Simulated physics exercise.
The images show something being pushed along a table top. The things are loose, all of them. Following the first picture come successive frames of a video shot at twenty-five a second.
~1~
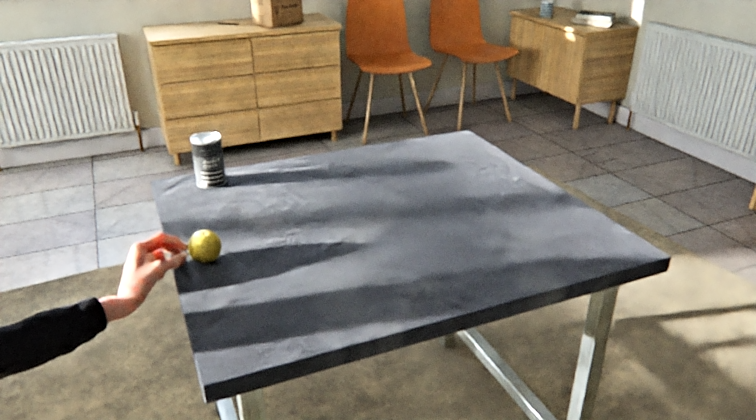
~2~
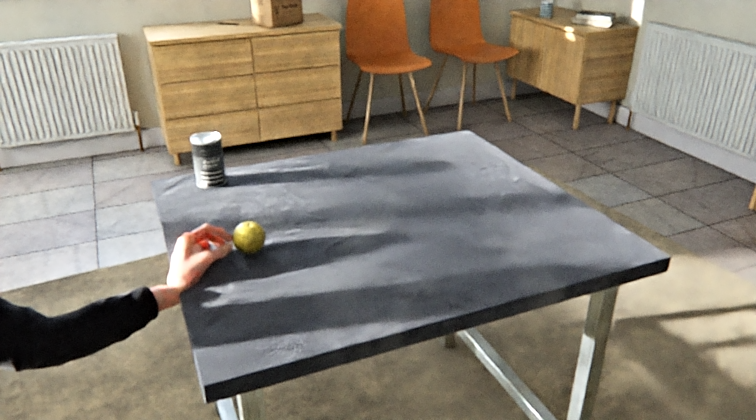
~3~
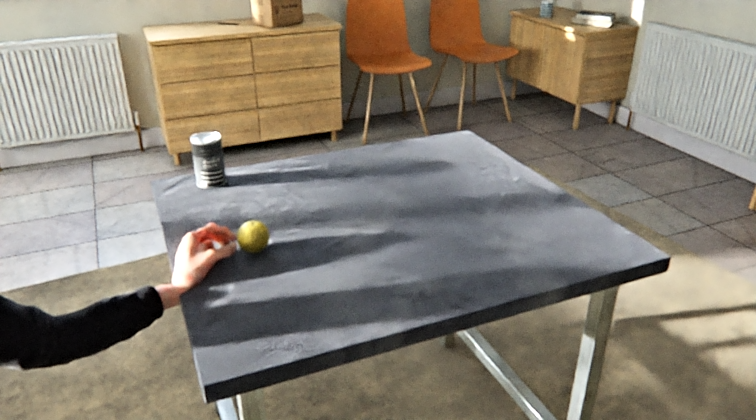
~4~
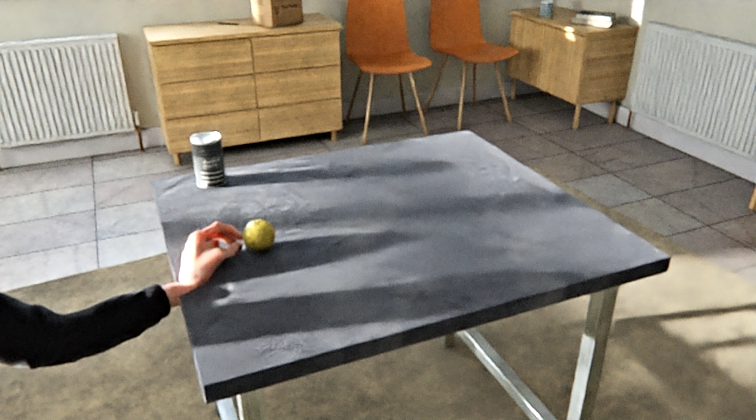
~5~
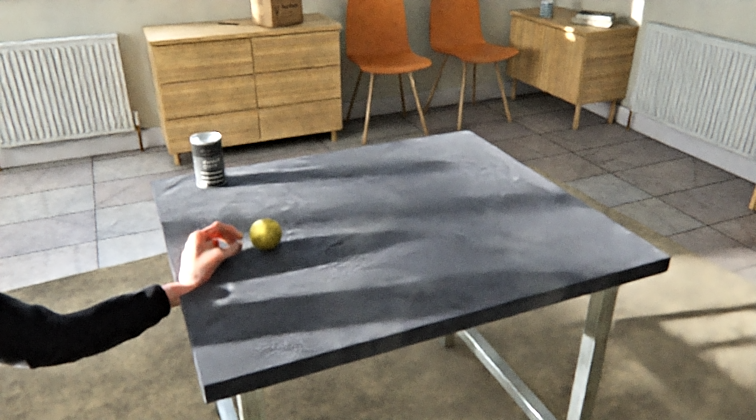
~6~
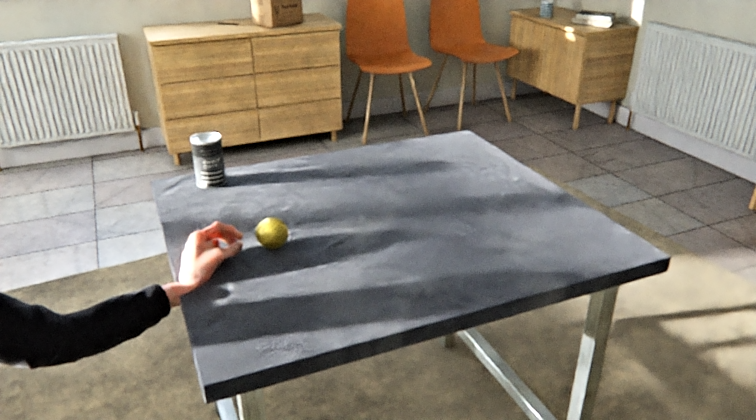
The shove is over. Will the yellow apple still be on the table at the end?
It winds up on the table.
Then, 0.10 s after the last picture, yellow apple rolled about its own width near (287, 230).
Then, 0.40 s after the last picture, yellow apple rolled well along near (323, 223).
Then, 0.60 s after the last picture, yellow apple rolled well along near (341, 219).
Then, 1.00 s after the last picture, yellow apple rolled well along near (362, 215).
At rest, moved from the start, yellow apple. Seen from the same camera at the end, yellow apple near (366, 214).
